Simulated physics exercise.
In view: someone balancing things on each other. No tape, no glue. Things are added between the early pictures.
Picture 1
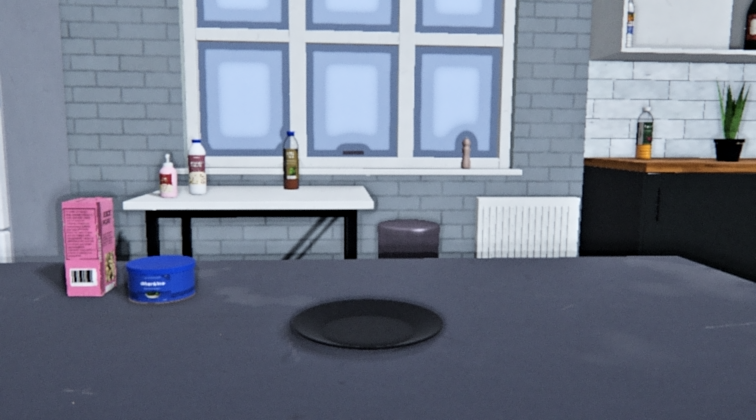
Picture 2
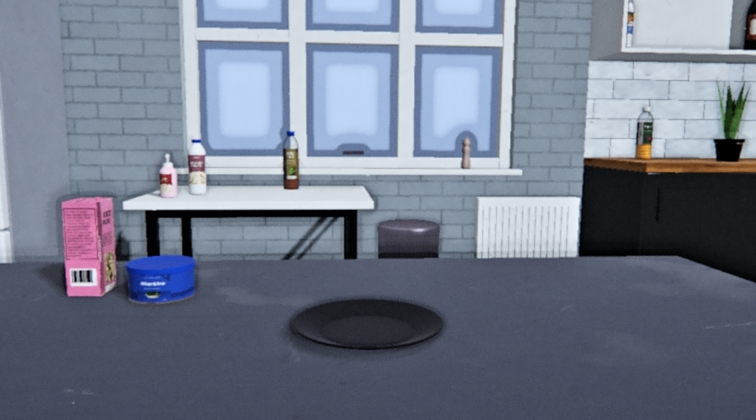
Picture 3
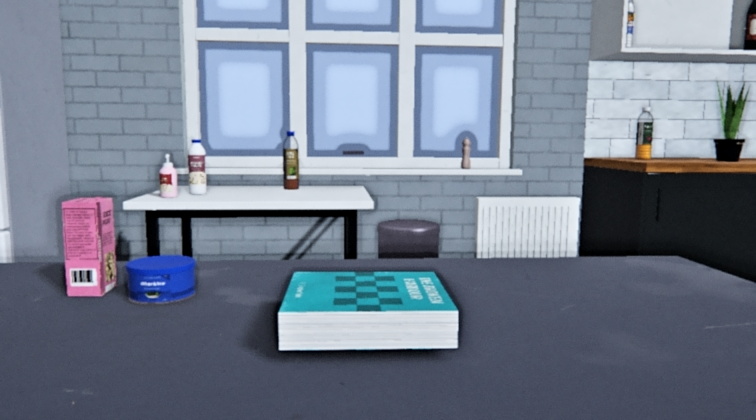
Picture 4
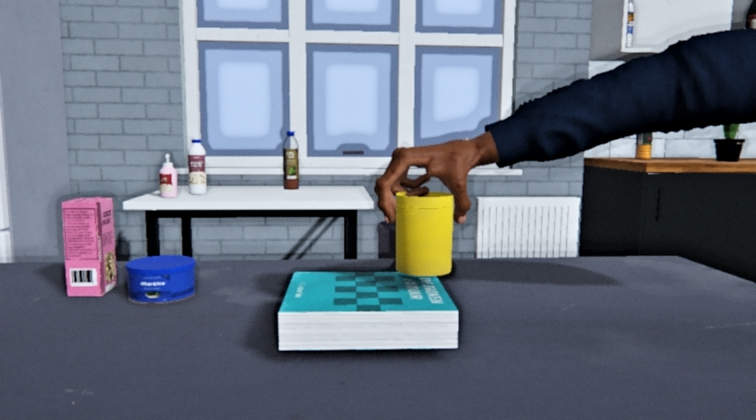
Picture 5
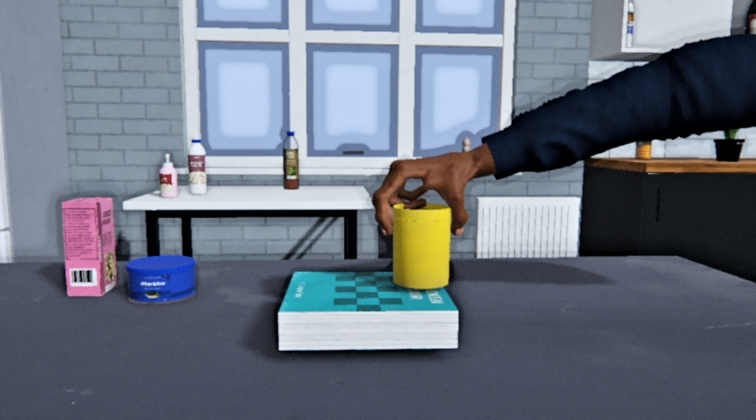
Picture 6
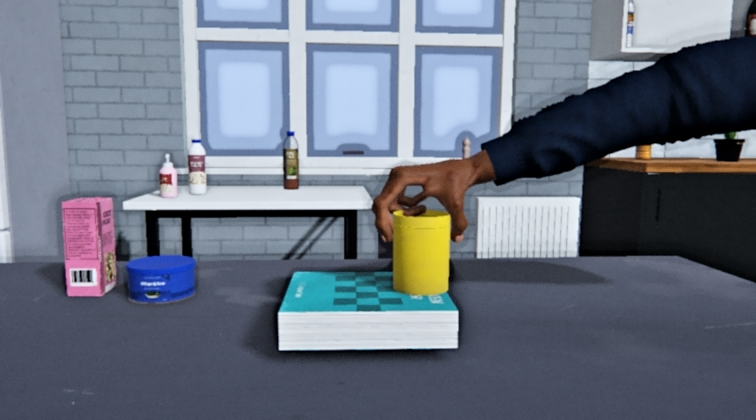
A thick teal book appeared where a black plate had been on the dark table, then a hand reached in from the right and lowered a yellow cup onto the book's right side.
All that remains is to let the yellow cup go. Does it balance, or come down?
In the end the pile stays up.
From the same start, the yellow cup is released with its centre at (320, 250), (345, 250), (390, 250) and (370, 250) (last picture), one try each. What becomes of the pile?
First try: It stays up; second try: It keeps its balance; third try: It keeps its balance; fourth try: It stays up.
Then, 0.60 s past the last view, nothing moves.
Then, 1.60 s past the last view, yellow cup resting near (421, 252).
Finally, all 5 still in place. Final places as the last picture's camera would see them, yellow cup near (421, 252). The pile holds.
